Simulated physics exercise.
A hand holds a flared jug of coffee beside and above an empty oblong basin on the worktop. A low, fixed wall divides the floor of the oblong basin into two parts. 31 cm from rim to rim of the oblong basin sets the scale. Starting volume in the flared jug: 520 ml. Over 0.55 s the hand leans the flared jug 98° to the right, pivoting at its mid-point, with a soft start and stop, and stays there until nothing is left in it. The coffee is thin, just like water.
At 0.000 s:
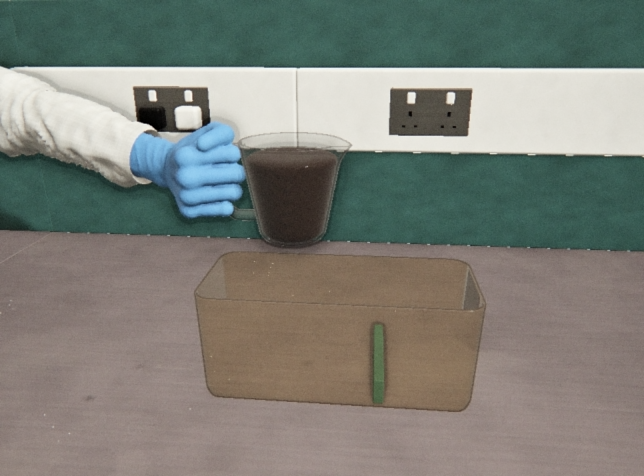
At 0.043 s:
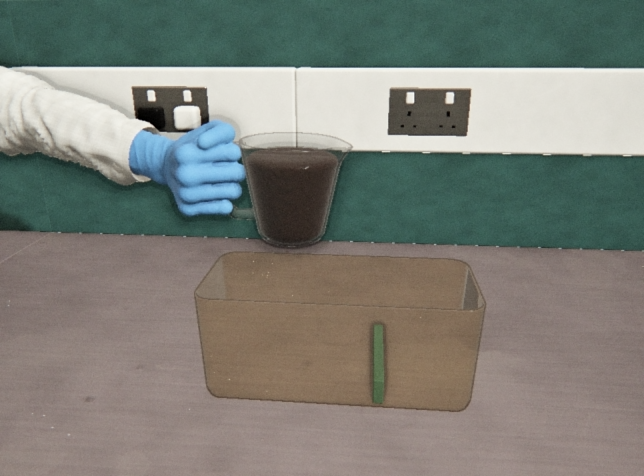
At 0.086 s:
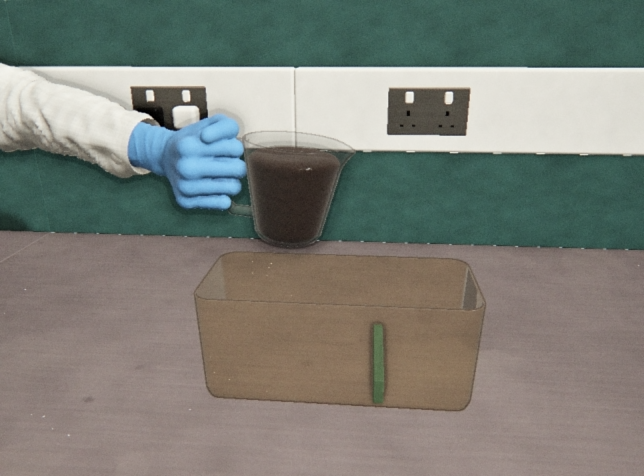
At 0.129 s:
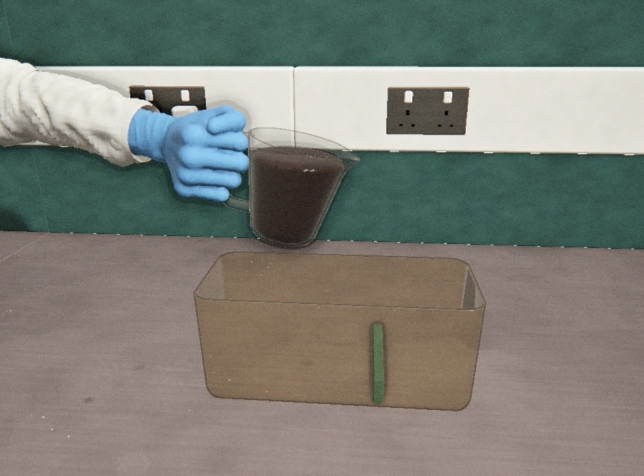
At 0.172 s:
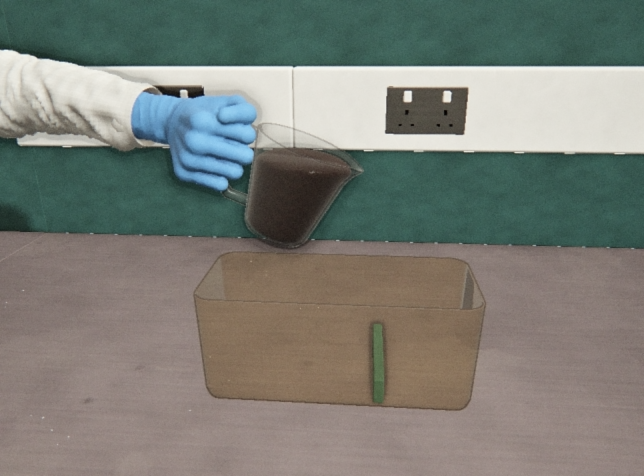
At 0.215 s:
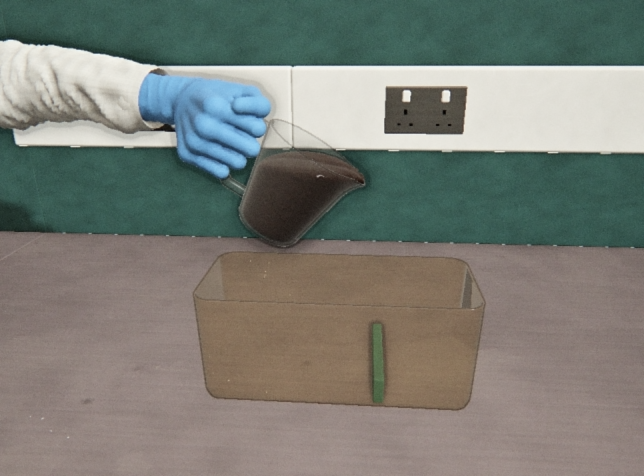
In the video, a blue-gloved hand holds a clear jug of dark coffee above an empty, see-through oblong basin on a worktop, then steadily tilts the jug to the right until the coffee reaches its pouring edge.
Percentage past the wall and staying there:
77 percent.
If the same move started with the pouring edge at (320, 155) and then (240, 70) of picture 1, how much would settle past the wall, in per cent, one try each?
Try 1: Approx. 25 %; try 2: Approx. 20 %.
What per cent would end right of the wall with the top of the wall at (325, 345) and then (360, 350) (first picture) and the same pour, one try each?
Result: 95 per cent, then 90 per cent.
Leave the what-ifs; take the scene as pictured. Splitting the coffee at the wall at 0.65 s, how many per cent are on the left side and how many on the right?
About 12 left, about 70 right.
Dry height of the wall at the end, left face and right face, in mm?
Left about 28 mm, while the right is about 0 mm.
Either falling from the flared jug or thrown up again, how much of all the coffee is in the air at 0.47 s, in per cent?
Around 22 percent.
By 0.47 s the tilt is 92° and 47 per cent is still to pour, 1 is left of the wall and 30 right of it.
By 0.65 s the tilt is 98° and 10 per cent is still to pour, 11 is left of the wall and 69 right of it.
By 0.84 s the tilt is 98° and 1 per cent is still to pour, 15 is left of the wall and 82 right of it.
By 1.05 s the tilt is 98° and 0 per cent is still to pour, 19 is left of the wall and 80 right of it.
At rest 22 per cent lies left of the wall, 77 right of it and 1 outside.
